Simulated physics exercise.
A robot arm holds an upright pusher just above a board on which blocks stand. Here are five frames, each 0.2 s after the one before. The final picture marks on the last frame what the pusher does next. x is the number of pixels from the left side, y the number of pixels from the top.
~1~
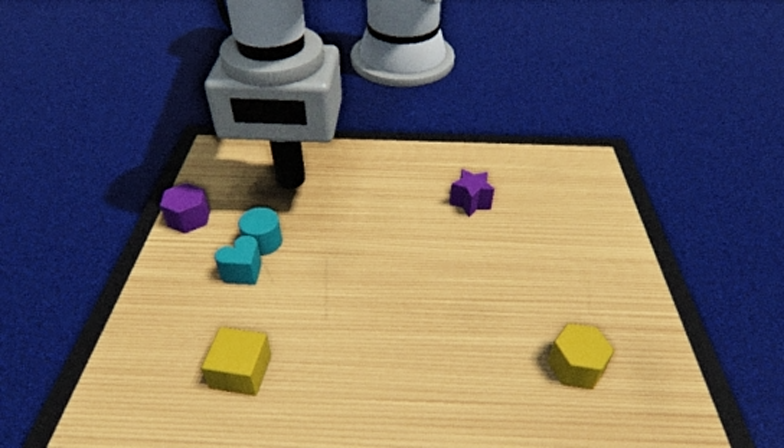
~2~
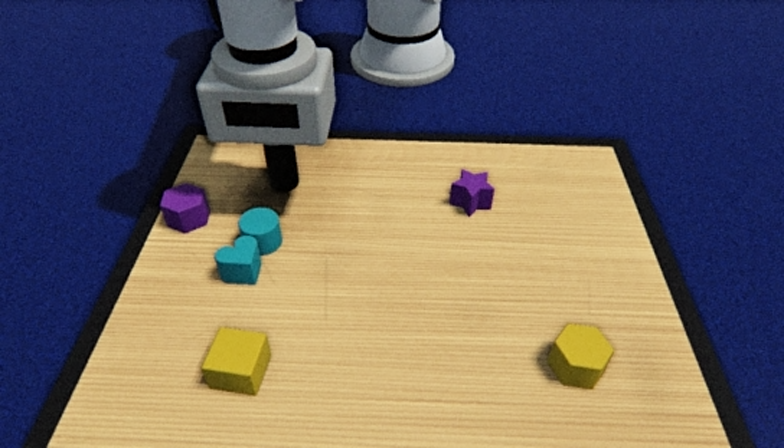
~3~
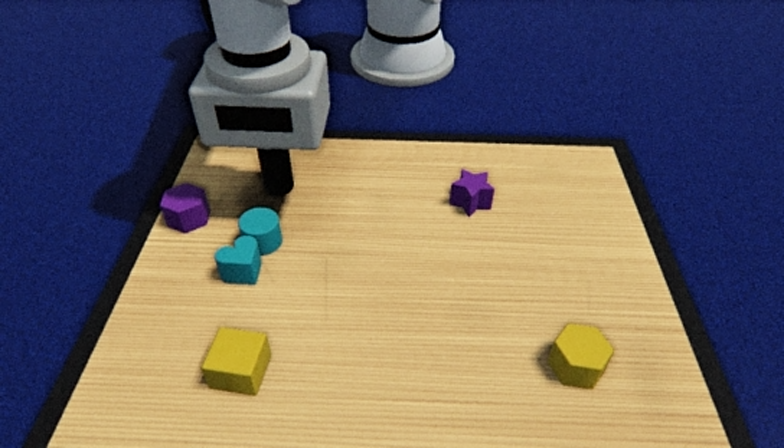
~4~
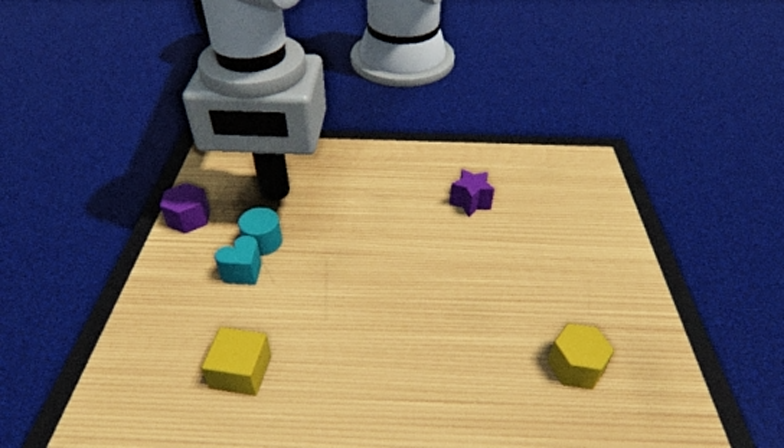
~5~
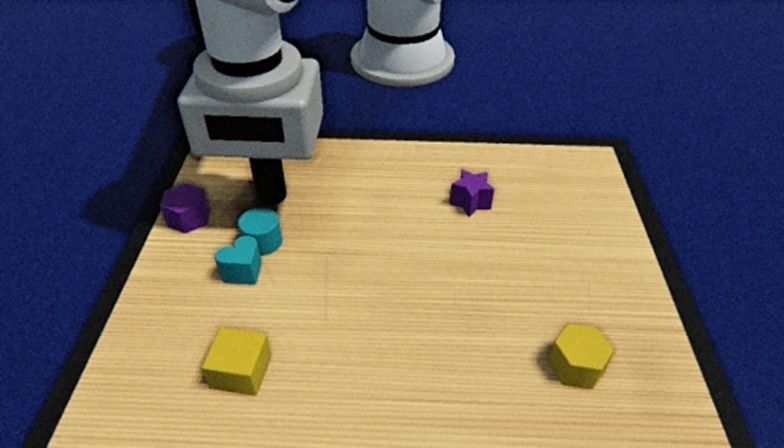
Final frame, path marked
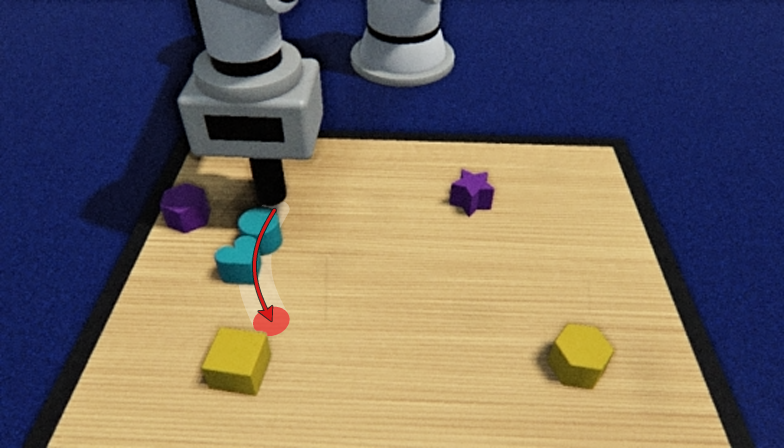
On a wooden board with purple, turquoise and yellow blocks, a robot arm moves its upright black pusher slightly left and toward the viewer, nearing the turquoise circle beside the turquoise heart, while all the blocks stay still.
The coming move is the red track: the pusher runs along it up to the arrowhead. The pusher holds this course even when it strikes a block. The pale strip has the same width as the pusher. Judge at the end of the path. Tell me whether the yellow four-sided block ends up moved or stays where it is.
From what I can tell, it will keep its place.
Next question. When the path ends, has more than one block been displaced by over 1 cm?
Going by the path, yes.
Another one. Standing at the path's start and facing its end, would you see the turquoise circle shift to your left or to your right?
Out to the left.
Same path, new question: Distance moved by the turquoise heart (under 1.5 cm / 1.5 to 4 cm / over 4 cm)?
The shift is above 4 cm.
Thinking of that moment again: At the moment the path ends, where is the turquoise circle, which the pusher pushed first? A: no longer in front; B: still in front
B.
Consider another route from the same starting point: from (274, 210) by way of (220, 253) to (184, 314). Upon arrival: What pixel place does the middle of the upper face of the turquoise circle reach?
The centre of its top face lies at (251, 236).
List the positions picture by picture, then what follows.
In the first frame, tip of the pusher at (291, 181), middles of tops, yellow four-sided block at (234, 350), turquoise heart at (238, 250), turquoise circle at (258, 220).
In the second frame, pusher at (285, 184), nothing pushed.
In the third frame, pusher at (279, 188), nothing pushed.
In the fourth frame, pusher at (275, 193), nothing pushed.
In the fifth frame, pusher at (272, 197), yellow four-sided block at (234, 350), turquoise heart at (238, 250), turquoise circle at (258, 220).
The line goes from (274, 210) over (258, 244) and (256, 282) to (271, 321).
What follows on the original path. One third of the way, pusher at (255, 231); turquoise heart at (231, 272), turned 60° clockwise; turquoise circle at (257, 248).
Two thirds of the way, pusher at (253, 269); turquoise heart at (226, 288), turned 110° clockwise; turquoise circle at (270, 284).
At the end, pusher at (269, 308); yellow four-sided block unmoved; turquoise heart at (223, 292), turned 110° clockwise; turquoise circle at (297, 320).
